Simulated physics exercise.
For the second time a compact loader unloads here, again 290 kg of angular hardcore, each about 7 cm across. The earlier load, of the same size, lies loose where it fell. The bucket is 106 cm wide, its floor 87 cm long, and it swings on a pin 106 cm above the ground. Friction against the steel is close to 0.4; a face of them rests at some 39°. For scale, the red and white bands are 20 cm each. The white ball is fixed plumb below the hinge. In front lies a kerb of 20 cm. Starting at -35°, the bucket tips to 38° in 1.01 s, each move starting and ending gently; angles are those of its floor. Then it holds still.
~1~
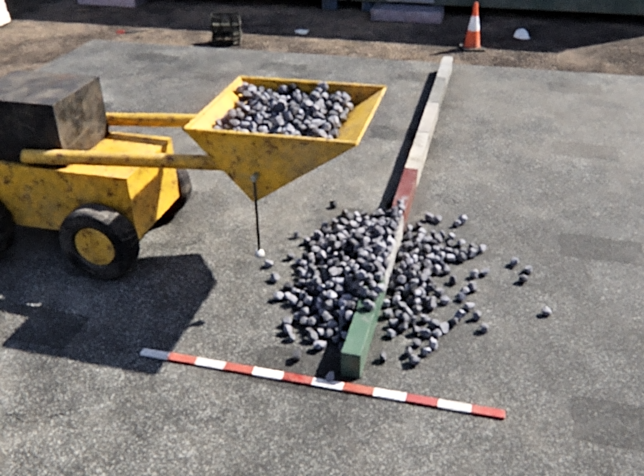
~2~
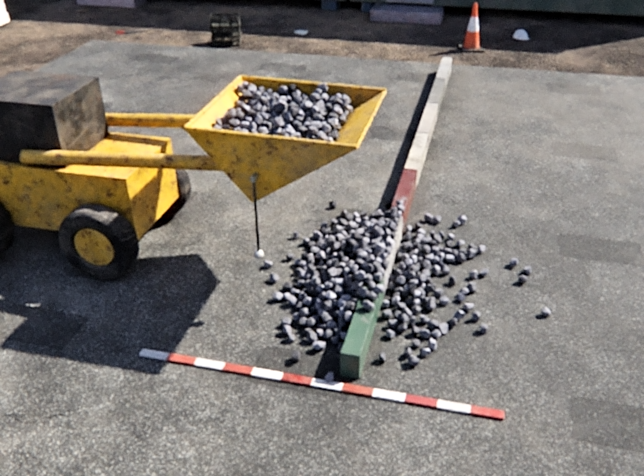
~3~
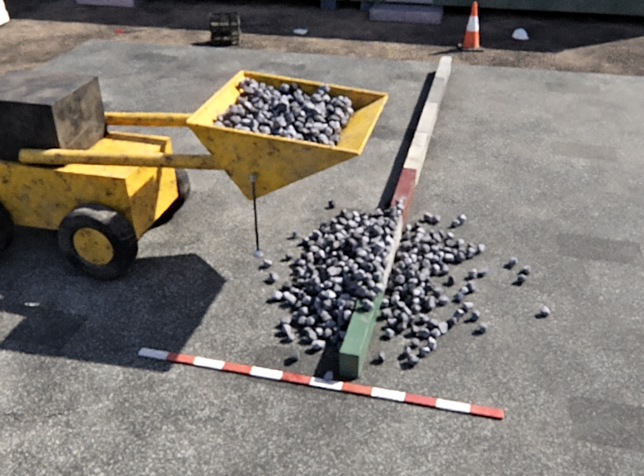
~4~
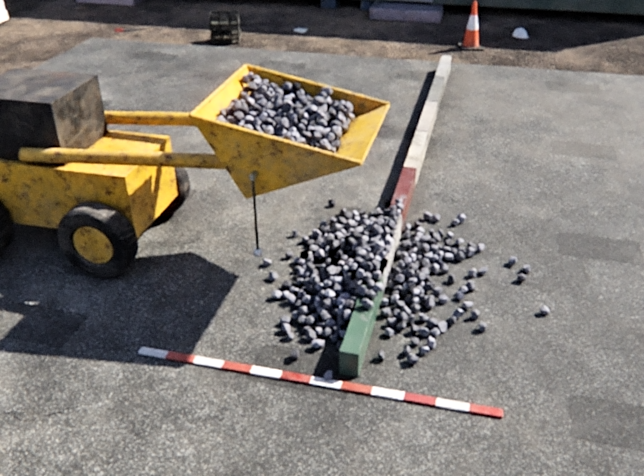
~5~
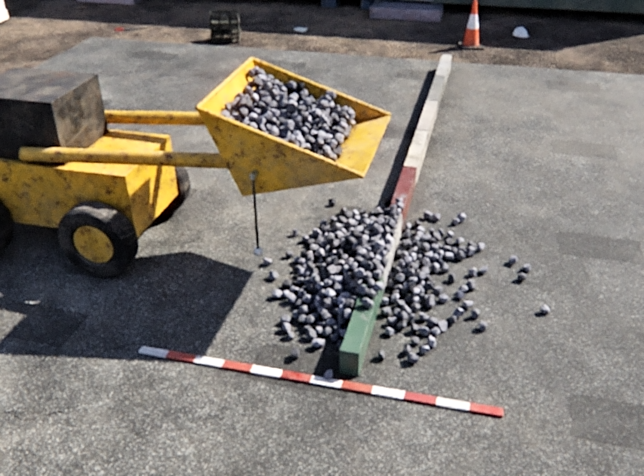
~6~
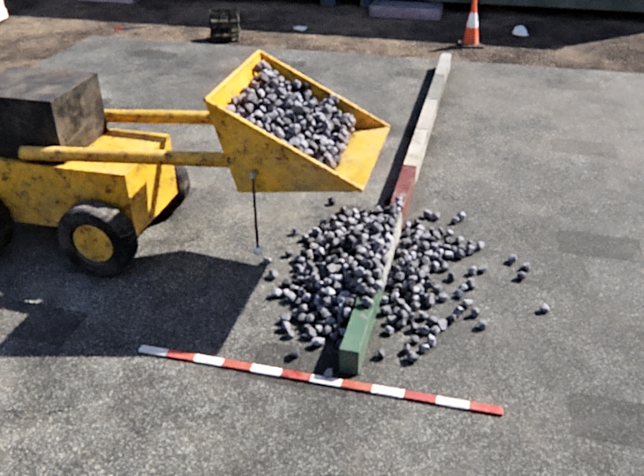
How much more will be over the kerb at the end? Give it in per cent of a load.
Close to 49 parts in a hundred.
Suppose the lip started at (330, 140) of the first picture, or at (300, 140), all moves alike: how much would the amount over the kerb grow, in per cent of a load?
About 15 and 0 per cent.
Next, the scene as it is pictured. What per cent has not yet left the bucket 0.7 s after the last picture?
Roughly 80 per cent is still inside.
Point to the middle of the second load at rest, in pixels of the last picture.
Around (375, 255).
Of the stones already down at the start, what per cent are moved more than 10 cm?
Roughly 5 per cent of them.
Then, 0.3 s after the last picture the floor is at 27°; in per cent of one load, 100 in the bucket, 78 on this side of the kerb, 22 over the kerb; the foremost stones are at (503, 281).
Then, 0.7 s after the last picture the floor is at 38°; in per cent of one load, 82 in the bucket, 96 on this side of the kerb, 22 over the kerb; the foremost stones are at (503, 281).
Then, 1.0 s after the last picture the floor is at 38°; in per cent of one load, 28 in the bucket, 128 on this side of the kerb, 43 over the kerb; the foremost stones are at (503, 281).
Then, 3.5 s after the last picture the floor is at 38°; in per cent of one load, 0 in the bucket, 129 on this side of the kerb, 71 over the kerb; the foremost stones are at (539, 295). Net gain over the kerb, 49.
